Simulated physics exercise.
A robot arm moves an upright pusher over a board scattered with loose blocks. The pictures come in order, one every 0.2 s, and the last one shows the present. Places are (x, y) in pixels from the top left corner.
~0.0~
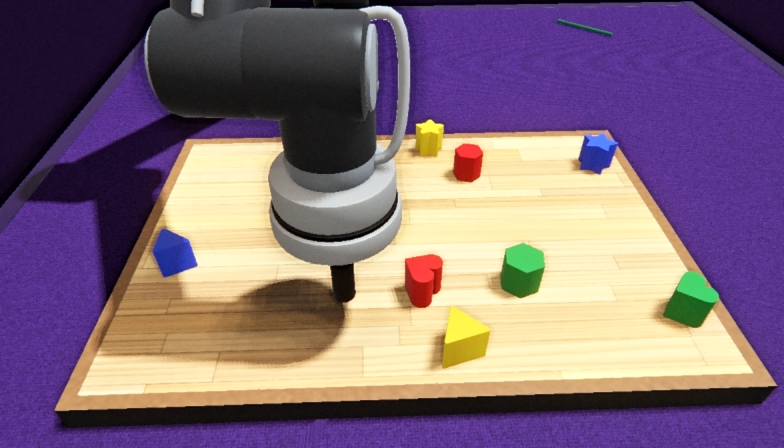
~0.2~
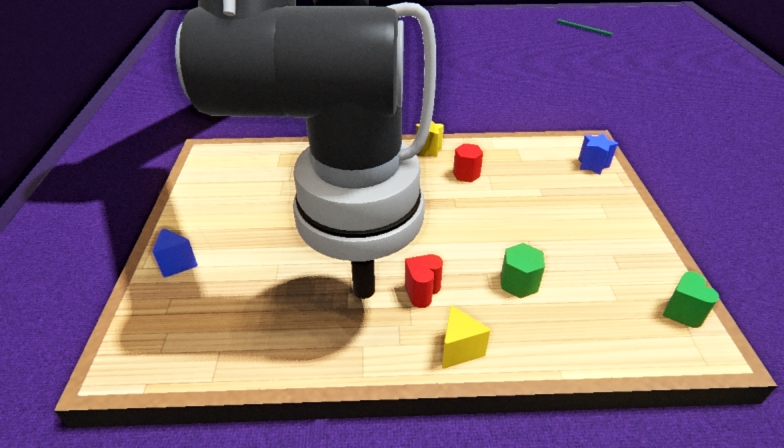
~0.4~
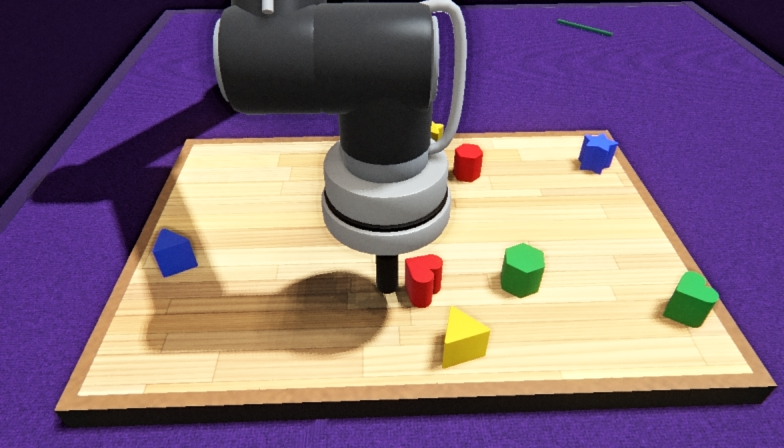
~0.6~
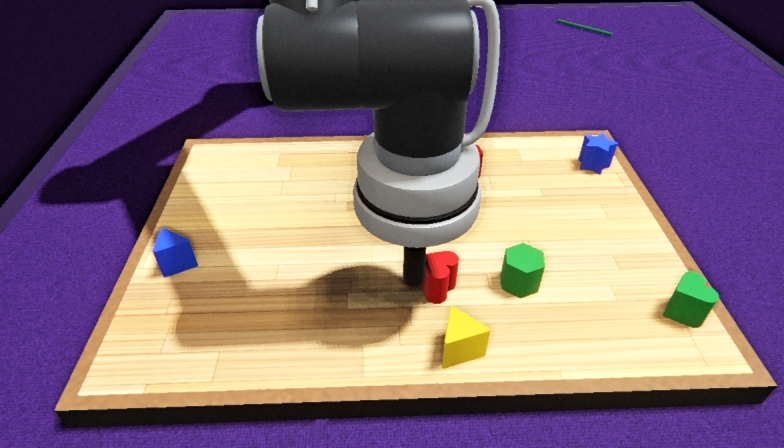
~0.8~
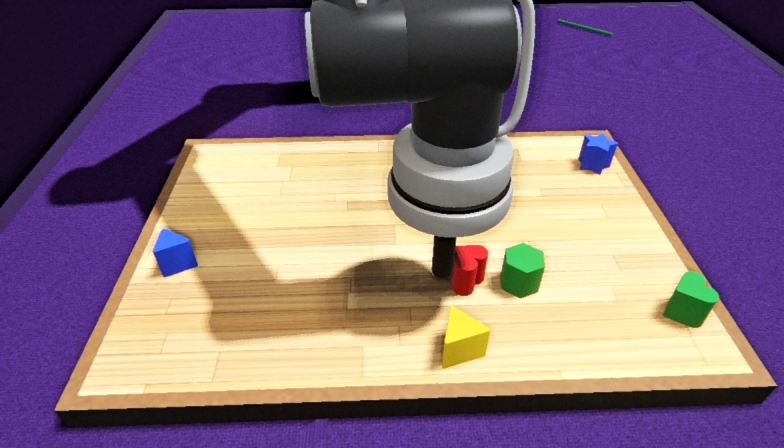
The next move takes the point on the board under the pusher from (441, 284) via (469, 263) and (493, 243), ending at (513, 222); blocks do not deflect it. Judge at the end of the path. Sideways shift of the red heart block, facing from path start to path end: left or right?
Displaced right.
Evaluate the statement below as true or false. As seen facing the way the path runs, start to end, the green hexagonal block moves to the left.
Verdict: False.
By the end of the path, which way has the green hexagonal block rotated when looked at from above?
It twists with the clock when seen from above.
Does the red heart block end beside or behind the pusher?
That would be a yes.
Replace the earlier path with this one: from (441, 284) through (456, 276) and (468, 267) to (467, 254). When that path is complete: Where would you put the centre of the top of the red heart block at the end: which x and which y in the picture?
At pixel (498, 243).
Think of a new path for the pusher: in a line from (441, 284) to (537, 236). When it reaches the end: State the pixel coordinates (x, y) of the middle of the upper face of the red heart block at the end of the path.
Final place: (542, 234).
What follows on the original path. One third of the way, pusher at (471, 250); red heart block at (498, 243), turned 30° clockwise; green hexagonal block at (535, 257), turned 25° clockwise.
Two thirds of the way, pusher at (496, 229); red heart block at (507, 238), turned 50° clockwise; green hexagonal block at (539, 258), turned 40° clockwise.
At the end, pusher at (516, 209); yellow three-sided block unmoved; red heart block at (507, 238), turned 50° clockwise; green hexagonal block at (539, 258), turned 40° clockwise.
